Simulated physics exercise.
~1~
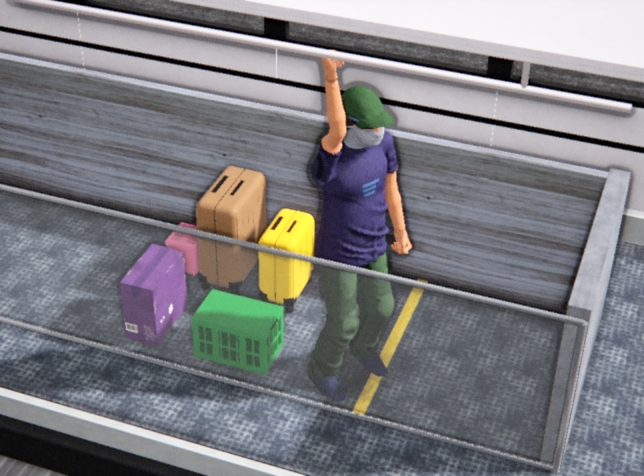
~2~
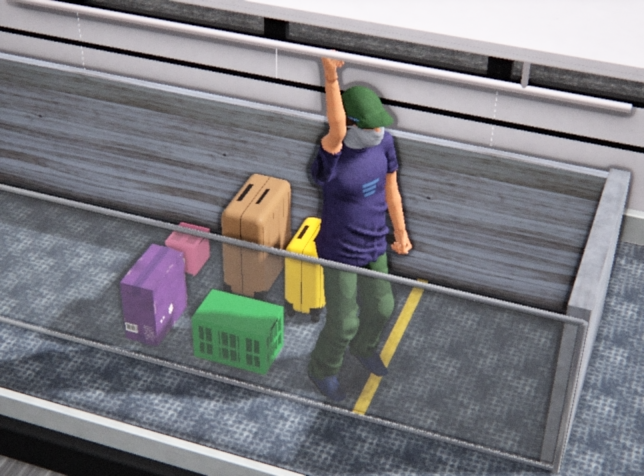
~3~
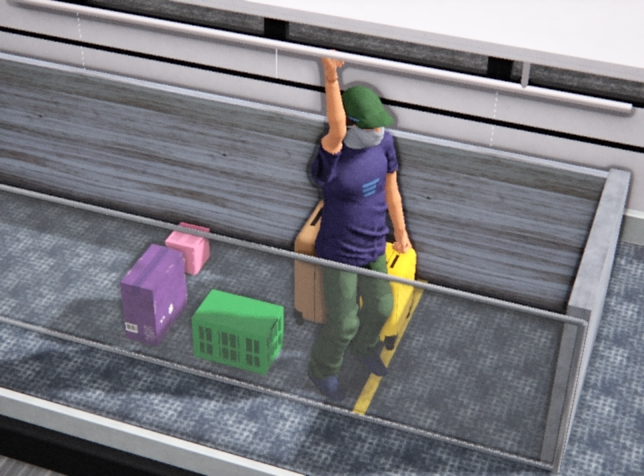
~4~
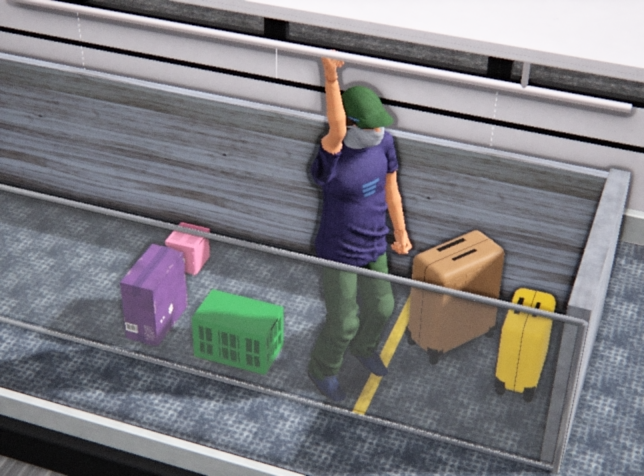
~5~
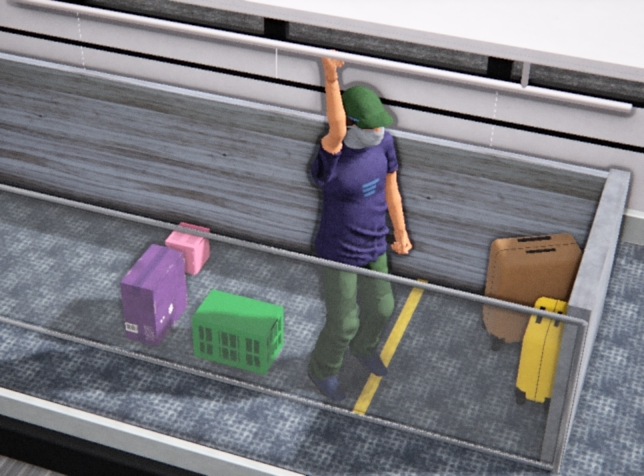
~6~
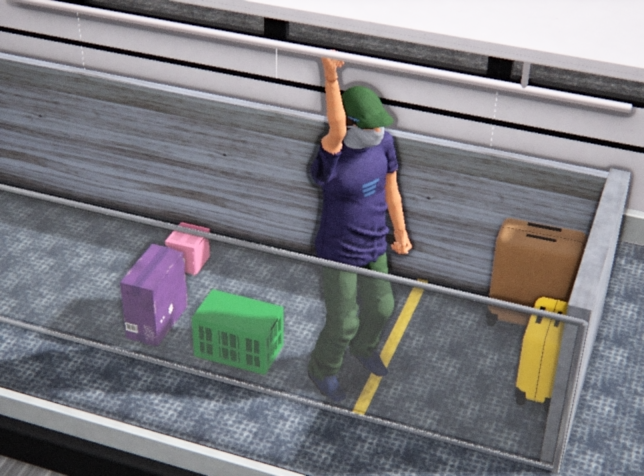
A person in a green cap, navy shirt and green trousers stands with one arm raised to a rail in a shuttle's luggage bay, seen from above through a clear front panel. To the left are a tall brown wheeled case, a small yellow one, a purple carton, a pink tub and a green crate, with a yellow line on the floor at the right. The brown and yellow cases roll right, pass behind the person and cross the line. Both reach the bay's right end, where the brown one shifts slightly back towards the rear wall. They finish upright there, while the person, carton, tub and crate stay put.
